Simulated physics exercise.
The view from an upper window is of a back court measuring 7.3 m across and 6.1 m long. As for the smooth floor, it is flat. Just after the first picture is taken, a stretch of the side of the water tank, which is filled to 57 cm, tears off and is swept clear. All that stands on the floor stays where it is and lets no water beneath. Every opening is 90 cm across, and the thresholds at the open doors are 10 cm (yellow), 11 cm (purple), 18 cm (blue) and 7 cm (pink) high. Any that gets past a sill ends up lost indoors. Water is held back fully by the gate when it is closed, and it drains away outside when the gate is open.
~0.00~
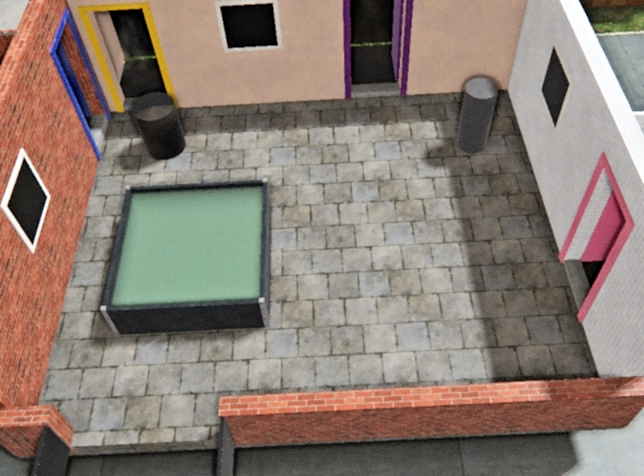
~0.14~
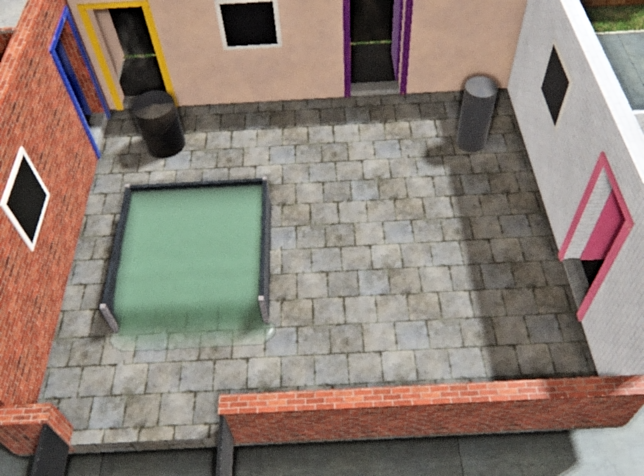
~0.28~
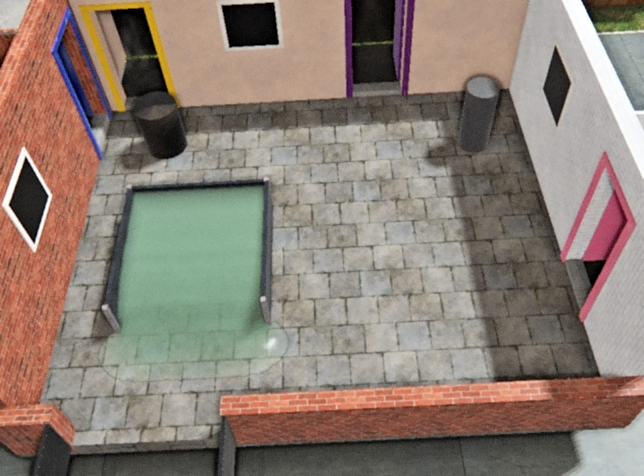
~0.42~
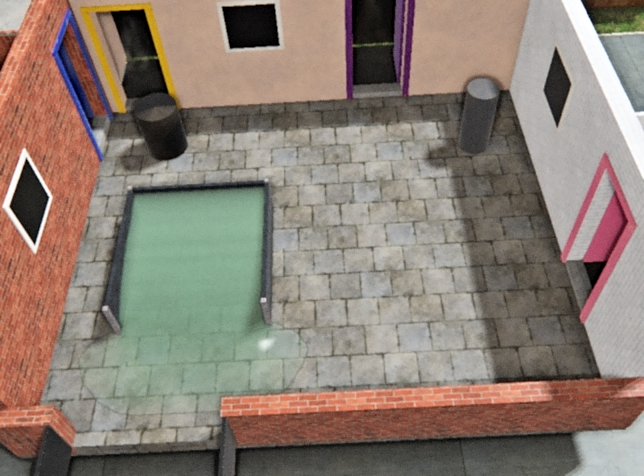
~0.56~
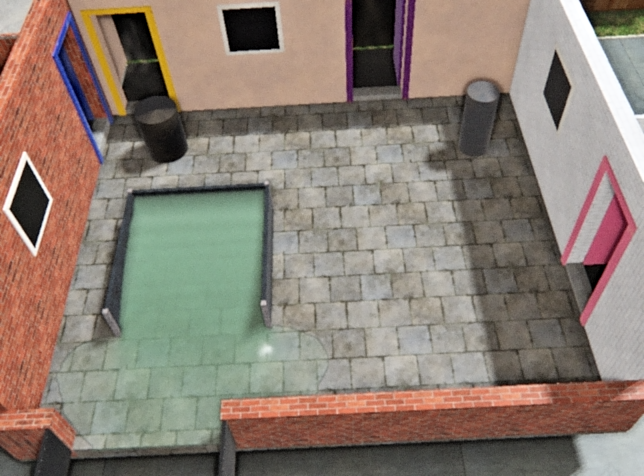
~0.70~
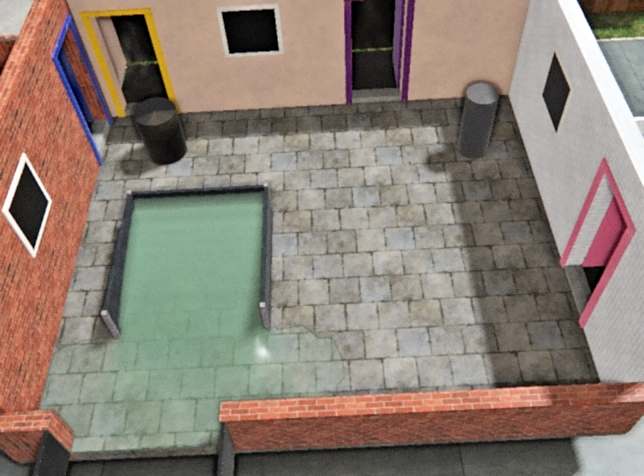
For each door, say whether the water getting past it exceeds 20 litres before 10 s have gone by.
By that time: The yellow door stays at or below 20 litres; the purple door stays at or below 20 litres; the blue door stays at or below 20 litres; the pink door stays at or below 20 litres.
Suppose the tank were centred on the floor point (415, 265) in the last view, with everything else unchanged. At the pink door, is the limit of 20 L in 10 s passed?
Pink: Too much.
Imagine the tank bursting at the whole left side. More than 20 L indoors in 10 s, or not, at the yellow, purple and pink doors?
Then: Yellow beyond it, purple short of it, pink short of it.
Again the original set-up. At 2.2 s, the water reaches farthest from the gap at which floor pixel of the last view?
I'd put it close to (541, 410).
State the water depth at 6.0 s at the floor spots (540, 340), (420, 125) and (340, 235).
7, 0 and 0 cm.
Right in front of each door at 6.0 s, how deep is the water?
In cm: Yellow 0, purple 0, blue 2, pink 6.
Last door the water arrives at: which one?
Lab note: Last arrival at the purple door.
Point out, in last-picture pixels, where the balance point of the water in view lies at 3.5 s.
The water's centre is around (252, 328).
After 1.4 s water covers 15 % of the floor and is deepest (32 cm) near (243, 425); yellow door not reached, purple door not reached, blue door not reached, pink door not reached.
After 2.2 s water covers 20 % of the floor and is deepest (28 cm) near (243, 425); yellow door not reached, purple door not reached, blue door not reached, pink door not reached.
After 3.5 s water covers 35 % of the floor and is deepest (16 cm) near (244, 411); yellow door not reached, purple door not reached, blue door not reached, pink door 9 cm at the sill, 0 L in.
After 6.0 s water covers 50 % of the floor and is deepest (8 cm) near (584, 408); yellow door not reached, purple door not reached, blue door 2 cm at the sill, 0 L in, pink door 6 cm at the sill, 6 L in.
After 10.0 s water covers 70 % of the floor and is deepest (4 cm) near (497, 114); yellow door 3 cm at the sill, 0 L in, purple door 4 cm at the sill, 0 L in, blue door 3 cm at the sill, 0 L in, pink door 3 cm at the sill, 6 L in.
